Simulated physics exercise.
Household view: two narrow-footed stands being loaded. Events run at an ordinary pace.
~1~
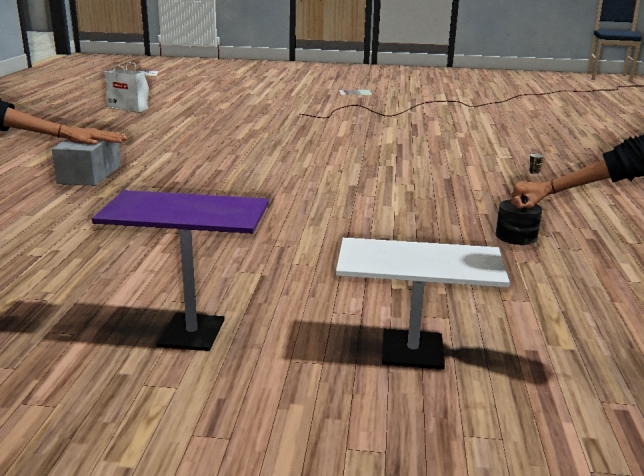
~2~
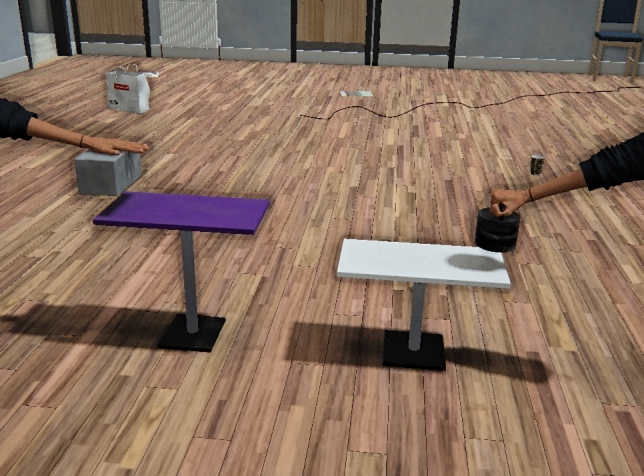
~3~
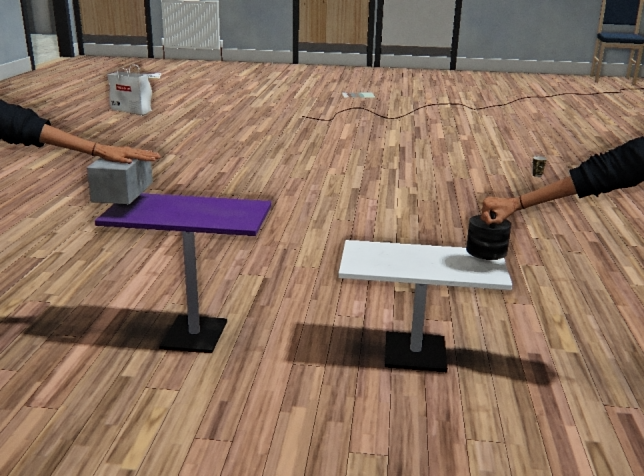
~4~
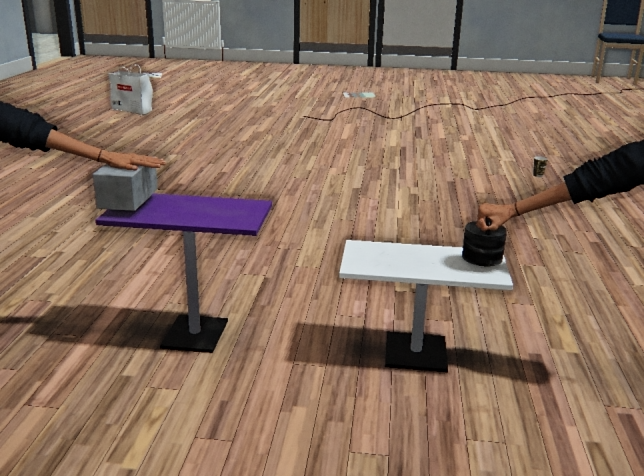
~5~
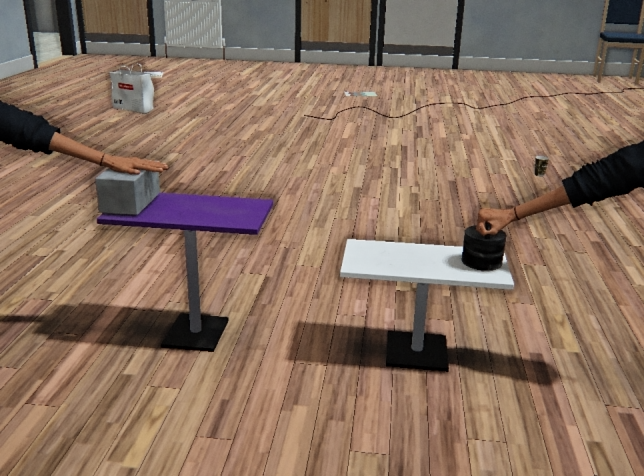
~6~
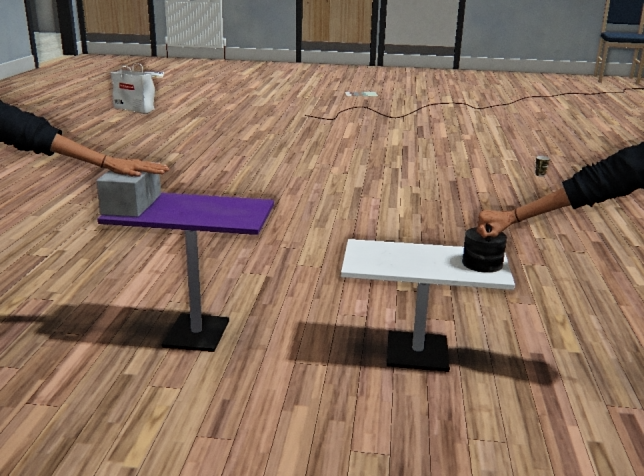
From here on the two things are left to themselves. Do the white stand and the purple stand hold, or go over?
In the end most likely the white stand will keel over; most likely the purple stand will keel over.
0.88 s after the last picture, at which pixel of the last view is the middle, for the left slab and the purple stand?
The left slab at (35, 252), the purple stand at (82, 228).
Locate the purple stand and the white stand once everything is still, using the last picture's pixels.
The purple stand at (55, 262), the white stand at (535, 299).
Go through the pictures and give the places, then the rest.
In the first picture, still on the way; white stand (421, 261); purple stand (184, 211); left slab (88, 157).
In the second picture, still on the way; purple stand (185, 212); right weight (497, 230).
In the third picture, still on the way; white stand (423, 264); left slab (121, 176).
In the fourth picture, still on the way; purple stand (188, 213); right weight (484, 243).
In the fifth picture, still on the way; white stand (425, 263); left slab (129, 186).
In the sixth picture, in place, still held; white stand (426, 263); purple stand (190, 212); right weight (484, 249).
Then, 0.58 s later than the last frame, white stand tilted by 40° near (502, 273); purple stand tilted by 12° near (160, 207).
Then, 0.88 s later than the last frame, white stand tilted by 72° near (546, 296); purple stand tilted by 48° near (82, 228).
When it is over, the white stand tips up, near (535, 299); the purple stand tips up, near (55, 262).
